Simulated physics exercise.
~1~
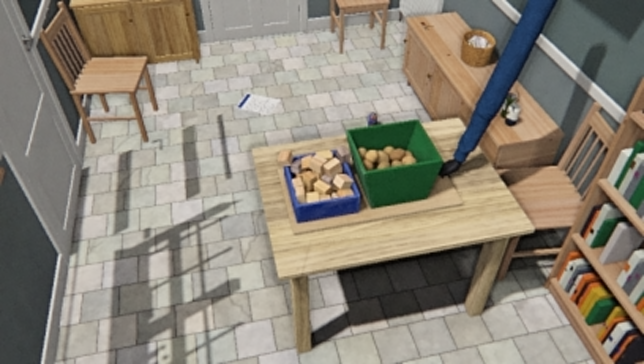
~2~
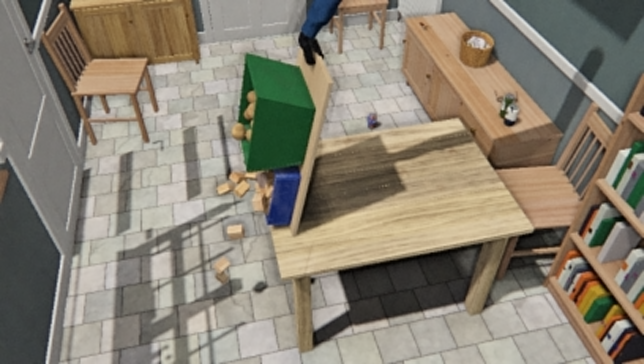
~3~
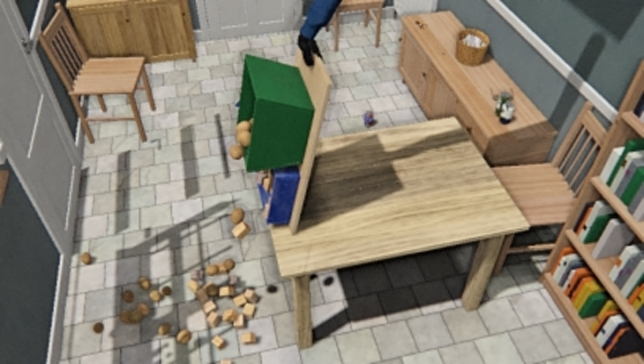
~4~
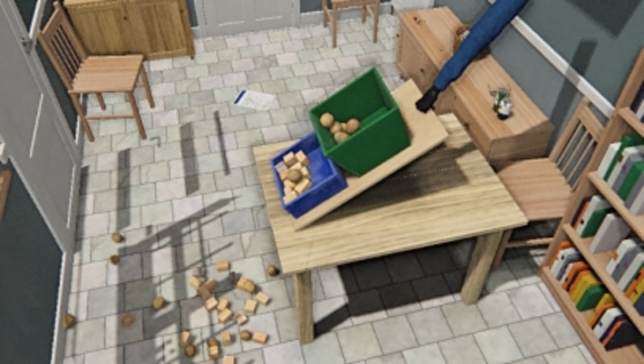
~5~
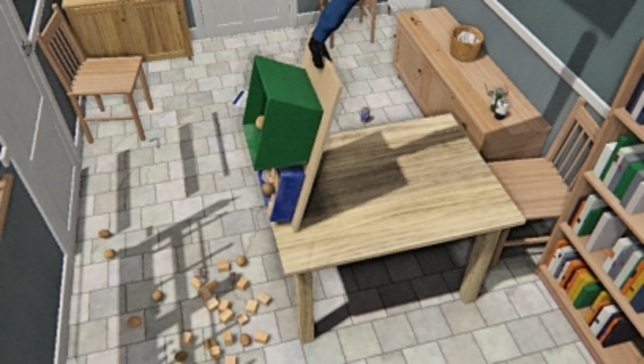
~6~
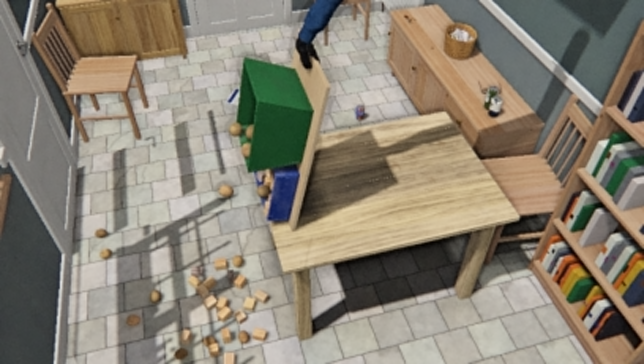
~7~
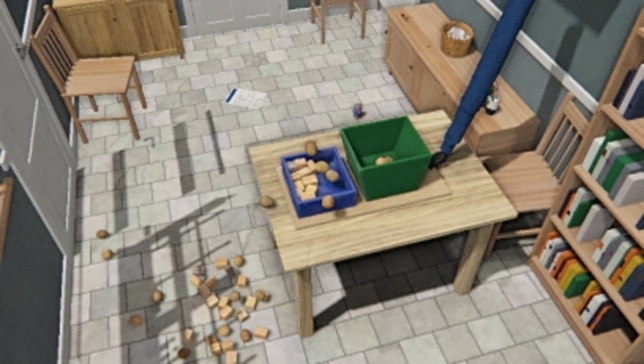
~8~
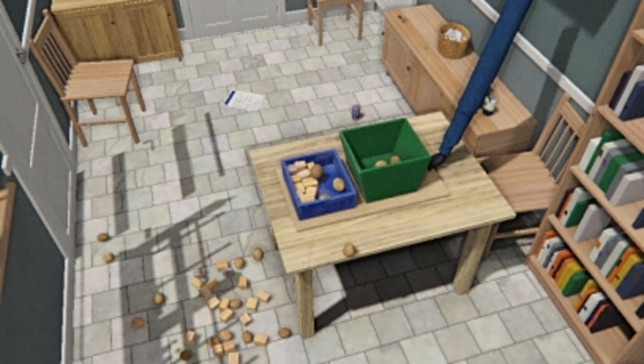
The footage shows a blue-sleeved arm tipping a board holding a blue box of wood pieces and a green box of potatoes steeply left, spilling contents onto the tiled floor, partly lowering and raising it again, then laying it flat with some pieces still in both boxes.
